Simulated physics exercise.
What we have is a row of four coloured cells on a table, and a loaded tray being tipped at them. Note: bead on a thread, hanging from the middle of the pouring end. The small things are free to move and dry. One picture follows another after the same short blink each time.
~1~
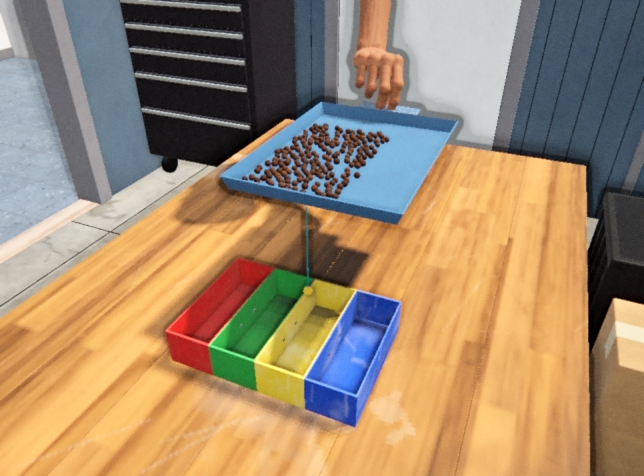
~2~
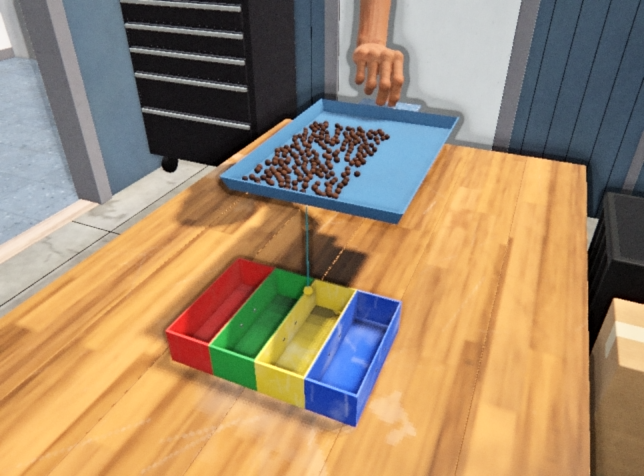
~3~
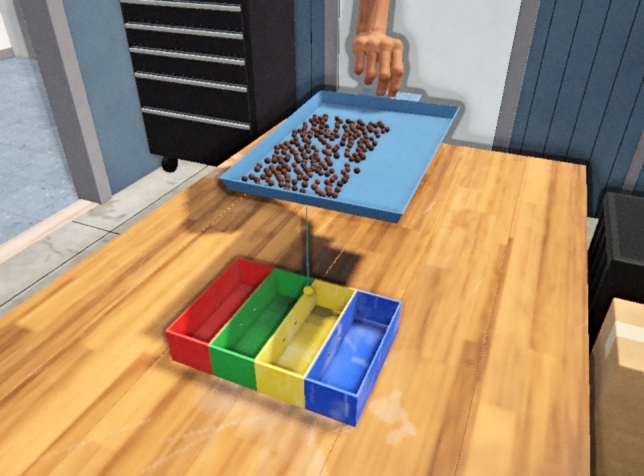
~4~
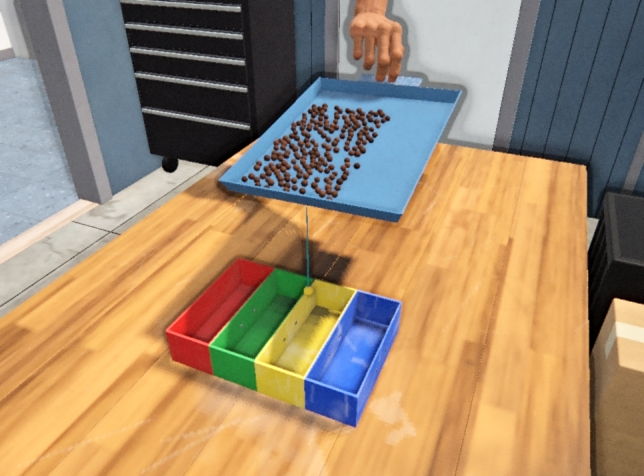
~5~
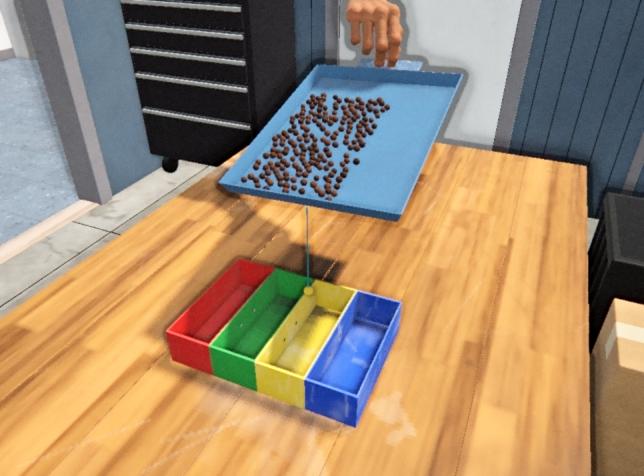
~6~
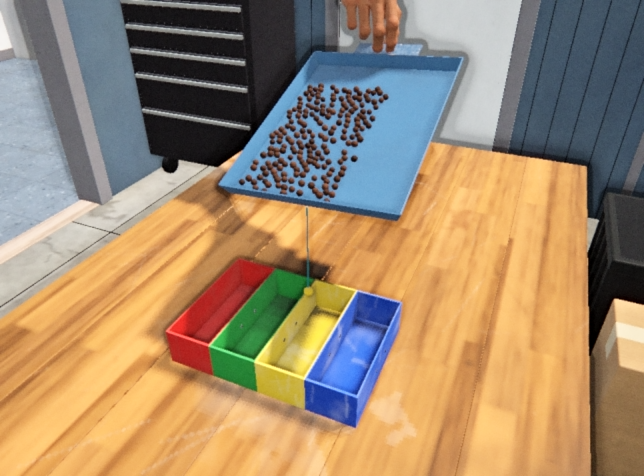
A blue tray of small brown berries tilting gradually toward its lower left corner above red, green, yellow and blue cells.
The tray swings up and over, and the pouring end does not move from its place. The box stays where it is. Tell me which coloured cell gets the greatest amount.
The greatest amount goes to the red cell.
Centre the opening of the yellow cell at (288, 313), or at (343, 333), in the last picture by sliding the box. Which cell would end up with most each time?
With the first placing it's the green cell, with the second it's that red cell.
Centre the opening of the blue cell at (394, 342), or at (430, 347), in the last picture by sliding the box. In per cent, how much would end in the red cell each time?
Close to 40 in a hundred, then close to 20 in a hundred.
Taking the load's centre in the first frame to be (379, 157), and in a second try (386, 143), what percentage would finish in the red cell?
Try 1: 20 %; try 2: 30 %.
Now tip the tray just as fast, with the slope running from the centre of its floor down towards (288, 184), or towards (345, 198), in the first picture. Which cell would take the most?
The first try: The cell in red. The second: The cell in blue.
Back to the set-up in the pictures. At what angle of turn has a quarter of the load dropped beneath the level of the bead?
About 90 degrees.
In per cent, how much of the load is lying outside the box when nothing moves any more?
Close to 0 in a hundred.
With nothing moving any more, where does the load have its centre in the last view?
Roughly pixel (233, 339).
Soon after the last picture, tray tipped steeply; most on the tray; a small part falling or outside the box.
A little later, tray tipped right over; a small part on the tray; about a quarter in the red cell; about a quarter in the green cell; a stray few in the yellow cell; a stray few in the blue cell; about a third falling or outside the box.
Later still, tray tipped past a quarter turn; about half in the red cell; about a third in the green cell; a small part in the yellow cell; a stray few in the blue cell; a stray few falling or outside the box.
At rest, tray tipped past a quarter turn; about half in the red cell; about a third in the green cell; a small part in the yellow cell; a stray few in the blue cell; a stray few outside the box.
